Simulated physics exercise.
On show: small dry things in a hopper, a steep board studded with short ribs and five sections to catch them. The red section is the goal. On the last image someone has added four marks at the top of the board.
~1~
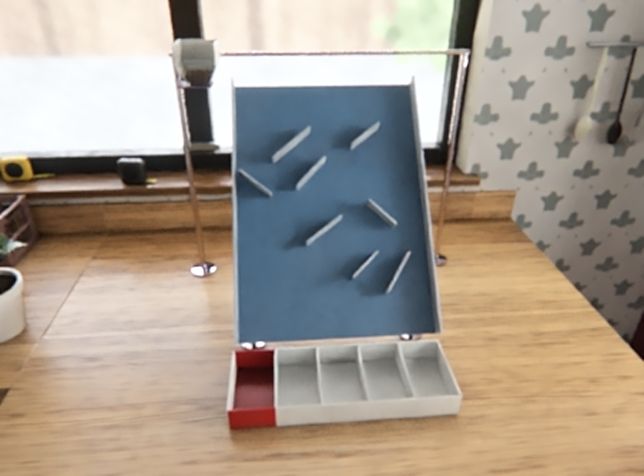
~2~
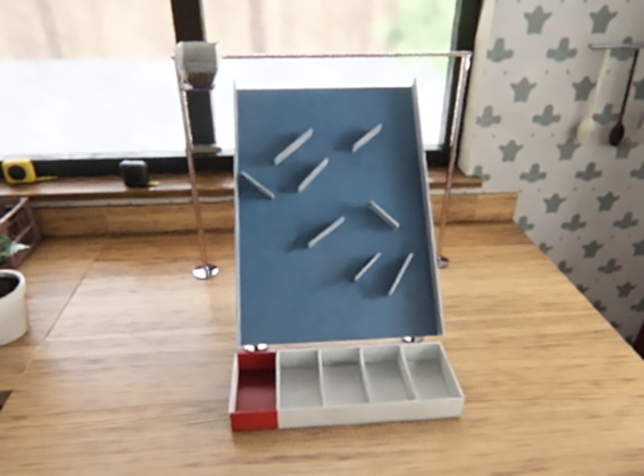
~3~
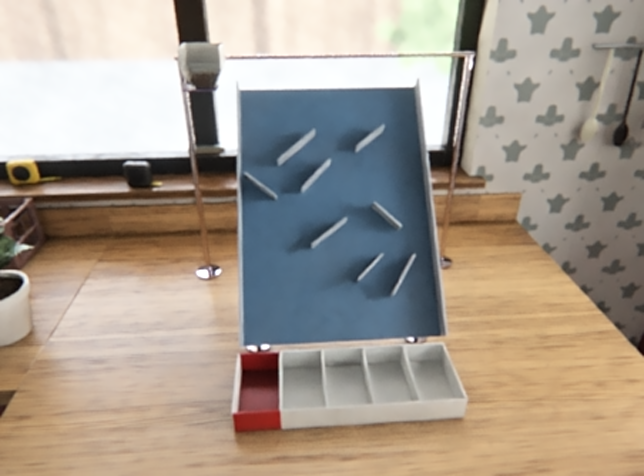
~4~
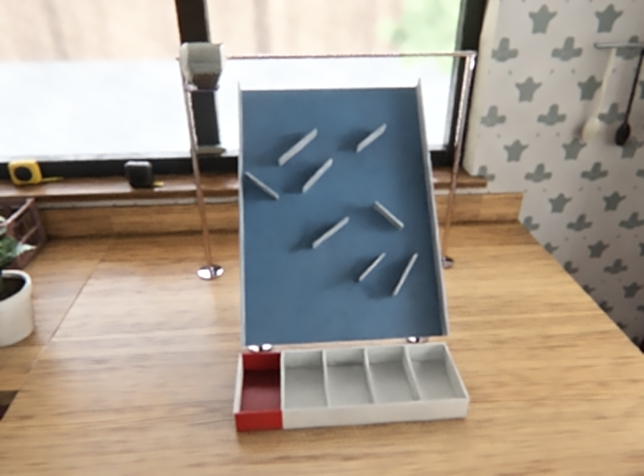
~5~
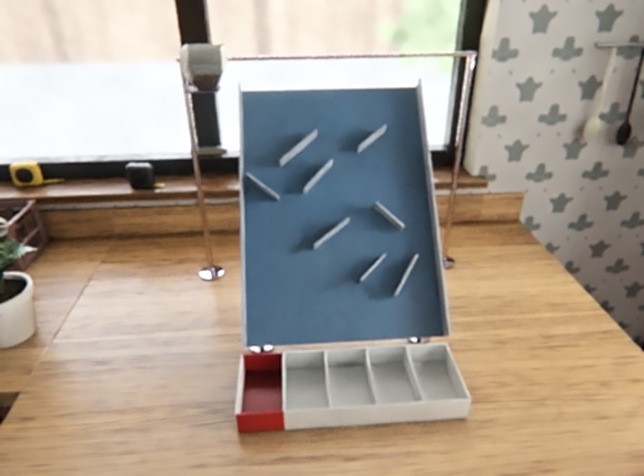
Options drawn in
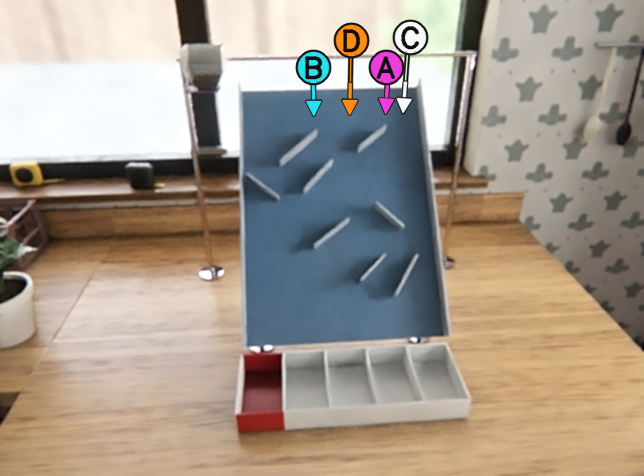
A steep blue board studded with short pale ribs stands on a wooden table, seen from the front and slightly above, before a bright window and patterned wallpaper. A small grey hopper sits at its upper left on a thin metal frame, and below lies a five-section tray, red at far left, the rest whitish. Nothing on the board moves; only the view shifts very slightly.
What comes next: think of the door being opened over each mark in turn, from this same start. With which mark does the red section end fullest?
It is D.
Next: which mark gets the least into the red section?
Mark C.
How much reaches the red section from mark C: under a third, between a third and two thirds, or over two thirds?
It is under a third.
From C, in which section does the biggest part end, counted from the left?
The fifth.
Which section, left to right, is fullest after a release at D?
The first from the left.
On the marked copy, mark A meets the board at (386, 108); mark B meets the board at (313, 110); mark C meets the board at (403, 107); mark D meets the board at (349, 109).
If A is chosen, close to a quarter in the red section, close to a third in other sections, close to a third outside the box.
If B is chosen, a small share in the red section, close to half in other sections, close to a third outside the box.
If C is chosen, none at all in the red section, the bulk in other sections, close to a quarter outside the box.
If D is chosen, close to two thirds in the red section, a small share in other sections, close to a quarter outside the box.
